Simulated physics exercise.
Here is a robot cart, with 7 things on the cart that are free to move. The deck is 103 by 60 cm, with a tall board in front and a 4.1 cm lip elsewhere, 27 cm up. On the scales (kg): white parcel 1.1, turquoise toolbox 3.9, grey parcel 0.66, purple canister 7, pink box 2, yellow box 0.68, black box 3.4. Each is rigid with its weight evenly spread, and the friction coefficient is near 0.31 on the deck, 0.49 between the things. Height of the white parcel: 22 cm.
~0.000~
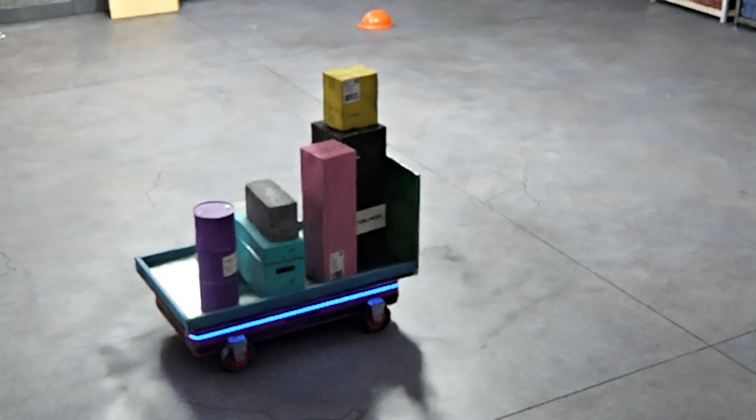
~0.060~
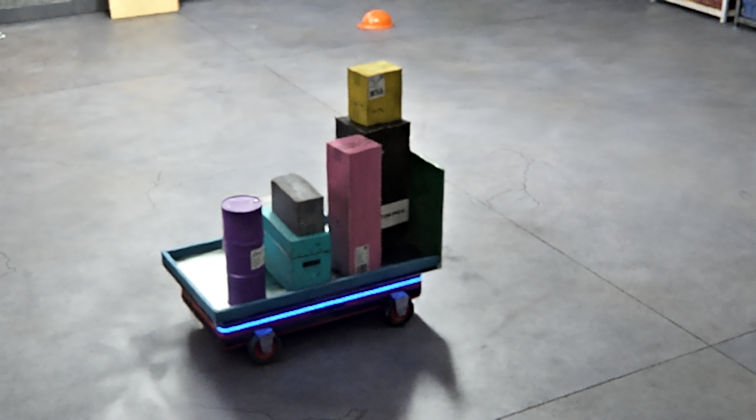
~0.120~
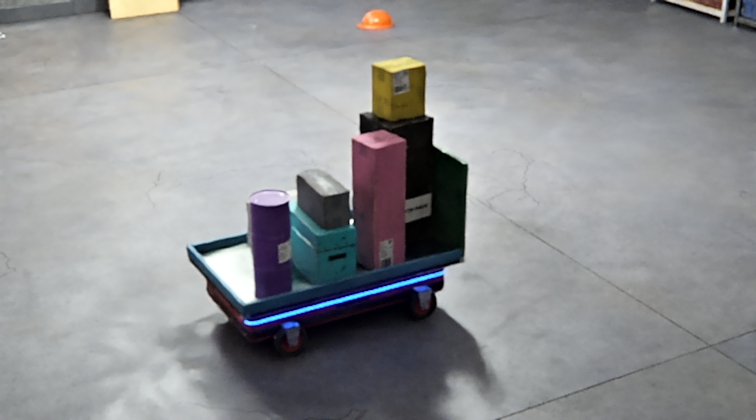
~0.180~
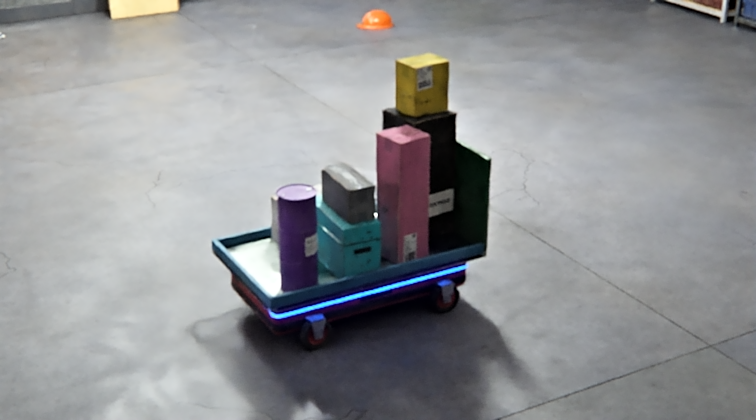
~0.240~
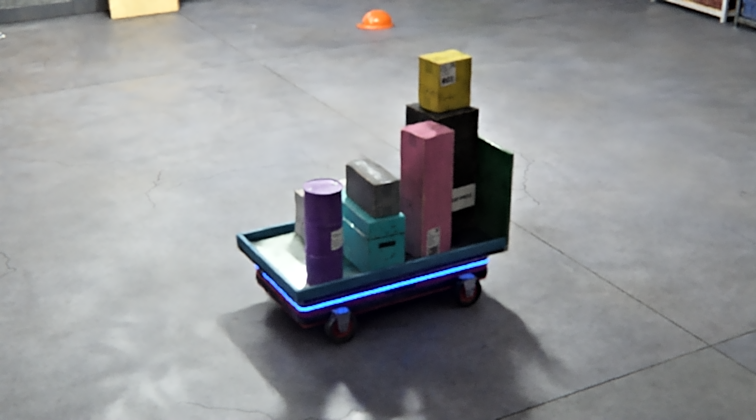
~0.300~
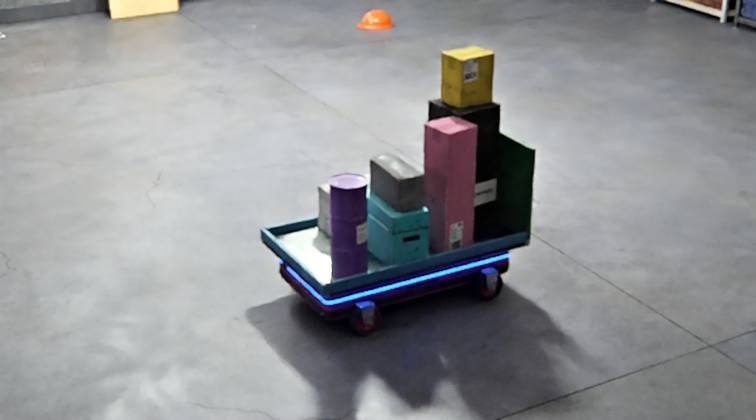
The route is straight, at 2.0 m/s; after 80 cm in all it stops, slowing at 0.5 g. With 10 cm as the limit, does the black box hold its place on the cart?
The black box keeps its place.
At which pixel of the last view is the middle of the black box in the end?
At about (567, 138).
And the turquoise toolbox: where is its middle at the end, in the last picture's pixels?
Near (522, 194).
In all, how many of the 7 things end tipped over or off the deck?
That comes to 0.
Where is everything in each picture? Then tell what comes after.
Cart 0 cm along; black box (349, 187), in the first picture.
Cart 12 cm along; grey parcel (297, 204); purple canister (244, 252), in the second picture.
Cart 24 cm along; pink box (379, 202); yellow box (399, 89), in the third picture.
Cart 36 cm along; turquoise toolbox (344, 236), in the fourth picture.
Cart 48 cm along; grey parcel (372, 188); purple canister (324, 234), in the fifth picture.
Cart 60 cm along; pink box (449, 186), in the sixth picture.
After 0.50 s, cart 98 cm along.
After 0.70 s, cart 118 cm along; black box moved 2 cm near (563, 139); grey parcel moved 9 cm; turquoise toolbox moved 8 cm.
After 0.80 s, cart 121 cm along; black box moved 2 cm near (567, 138); white parcel moved 15 cm; purple canister moved 15 cm.
After 0.90 s, cart 121 cm along, stopped; black box moved 2 cm near (567, 138); purple canister moved 20 cm; white parcel moved 19 cm.
In the end (1.6 s), not toppled but over 10 cm from the start, white parcel, turquoise toolbox, grey parcel and purple canister; the other 3 under 10 cm from the start. In the last view, black box near (567, 138).
